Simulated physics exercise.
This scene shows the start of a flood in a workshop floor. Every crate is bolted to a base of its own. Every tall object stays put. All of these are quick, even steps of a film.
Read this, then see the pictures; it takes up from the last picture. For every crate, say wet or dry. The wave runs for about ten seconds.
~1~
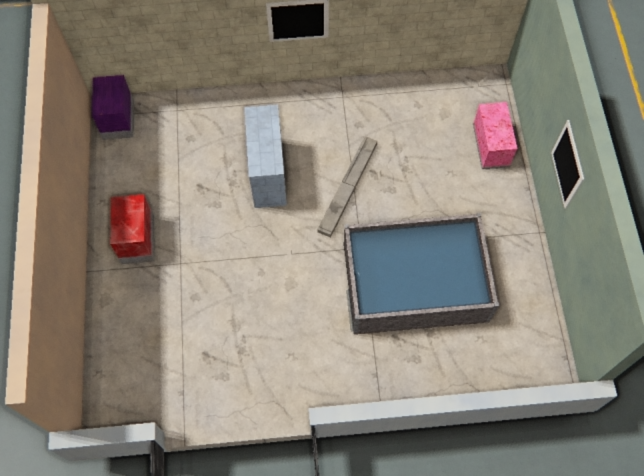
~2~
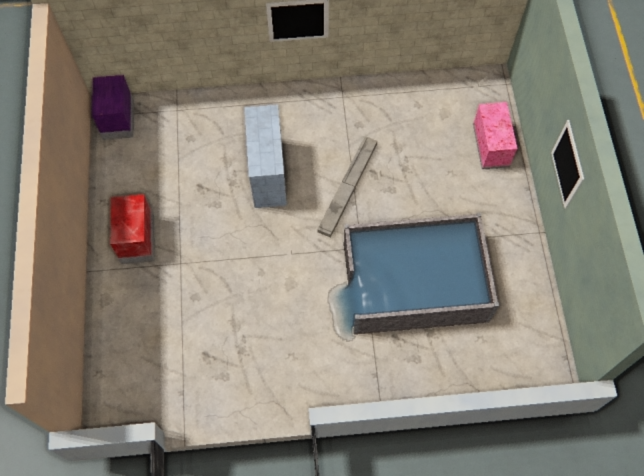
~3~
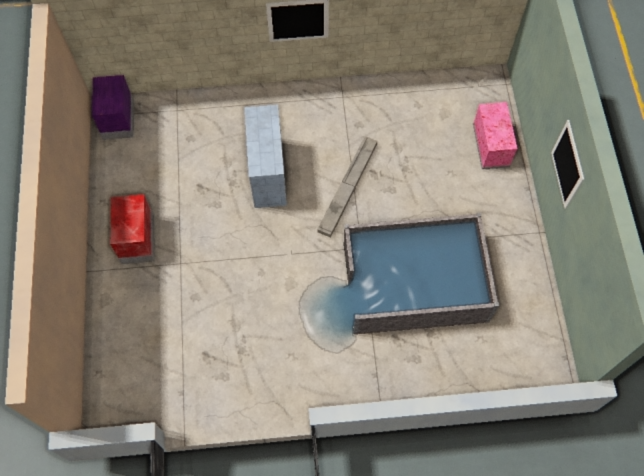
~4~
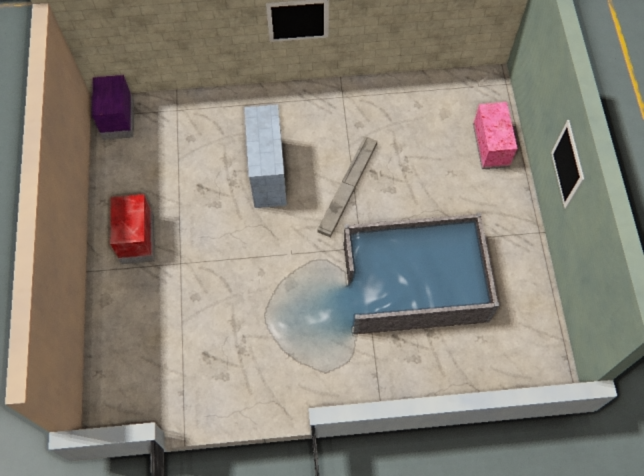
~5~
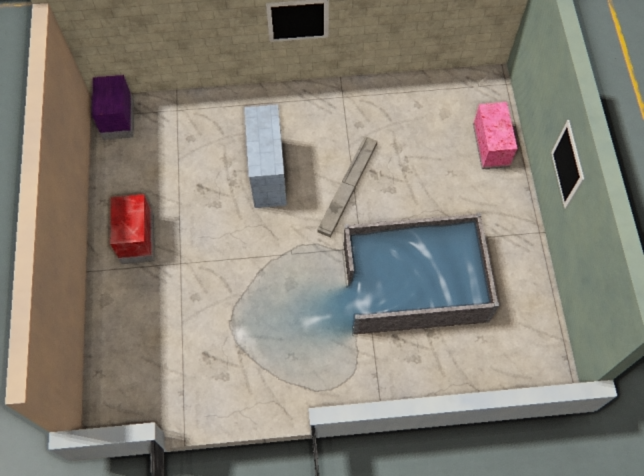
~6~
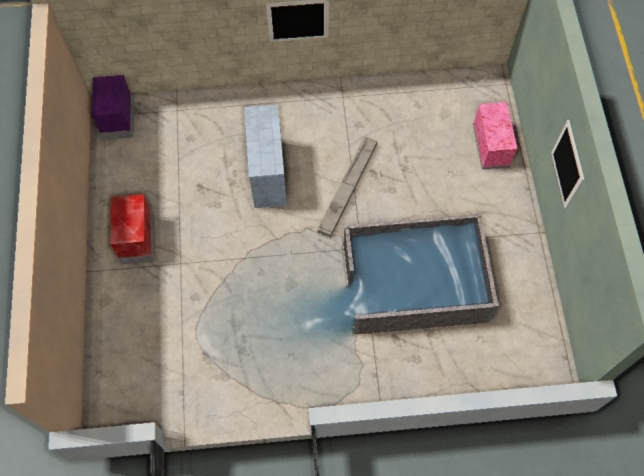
As I see it, the red crate has no water on it afterwards; the pink crate has no water on it afterwards; the purple crate has no water on it afterwards.
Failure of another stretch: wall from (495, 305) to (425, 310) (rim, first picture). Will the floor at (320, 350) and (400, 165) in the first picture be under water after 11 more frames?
First spot inundated, second spot left untouched.
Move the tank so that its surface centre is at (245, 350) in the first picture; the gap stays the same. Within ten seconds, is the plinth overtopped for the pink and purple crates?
I reckon the pink one is overrun, while the purple one is overrun.
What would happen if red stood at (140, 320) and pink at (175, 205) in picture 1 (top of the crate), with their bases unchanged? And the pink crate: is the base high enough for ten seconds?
I'd say the pink crate is hit by the flood.
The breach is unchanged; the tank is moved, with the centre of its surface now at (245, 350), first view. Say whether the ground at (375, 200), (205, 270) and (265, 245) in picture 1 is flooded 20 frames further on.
Results in order - left untouched, swamped, swamped.
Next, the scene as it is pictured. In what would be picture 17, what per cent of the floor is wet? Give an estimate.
Around 35 percent.
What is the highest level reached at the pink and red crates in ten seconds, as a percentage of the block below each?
Some 0 and 60 % respectively.
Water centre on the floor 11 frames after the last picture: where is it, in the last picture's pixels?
I'd say around (327, 299).
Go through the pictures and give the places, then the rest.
The first frame shows the water tank at (419, 267) is whole and still.
In the second frame, water pours out at (355, 303) and has run to (343, 335).
In the third frame, the front is at (306, 299), out from the gap at (355, 304).
In the fourth frame, water pours out at (355, 305) and has run to (275, 330).
In the fifth frame, the front is at (237, 330), out from the gap at (355, 305).
In the sixth frame, the front is at (203, 337), out from the gap at (355, 305).
A moment on, water covers 30 % of the floor; the red crate water round its plinth, the pink crate not reached, the purple crate not reached.
Next, water covers 35 % of the floor; the red crate water round its plinth, the pink crate not reached, the purple crate not reached.
Then, water covers 40 % of the floor; the red crate water round its plinth, the pink crate not reached, the purple crate water round its plinth.
Later, water covers 45 % of the floor; the red crate water round its plinth, the pink crate not reached, the purple crate water round its plinth.
In the end, water covers 60 % of the floor; the red crate stayed above the water, the pink crate stayed above the water, the purple crate stayed above the water.
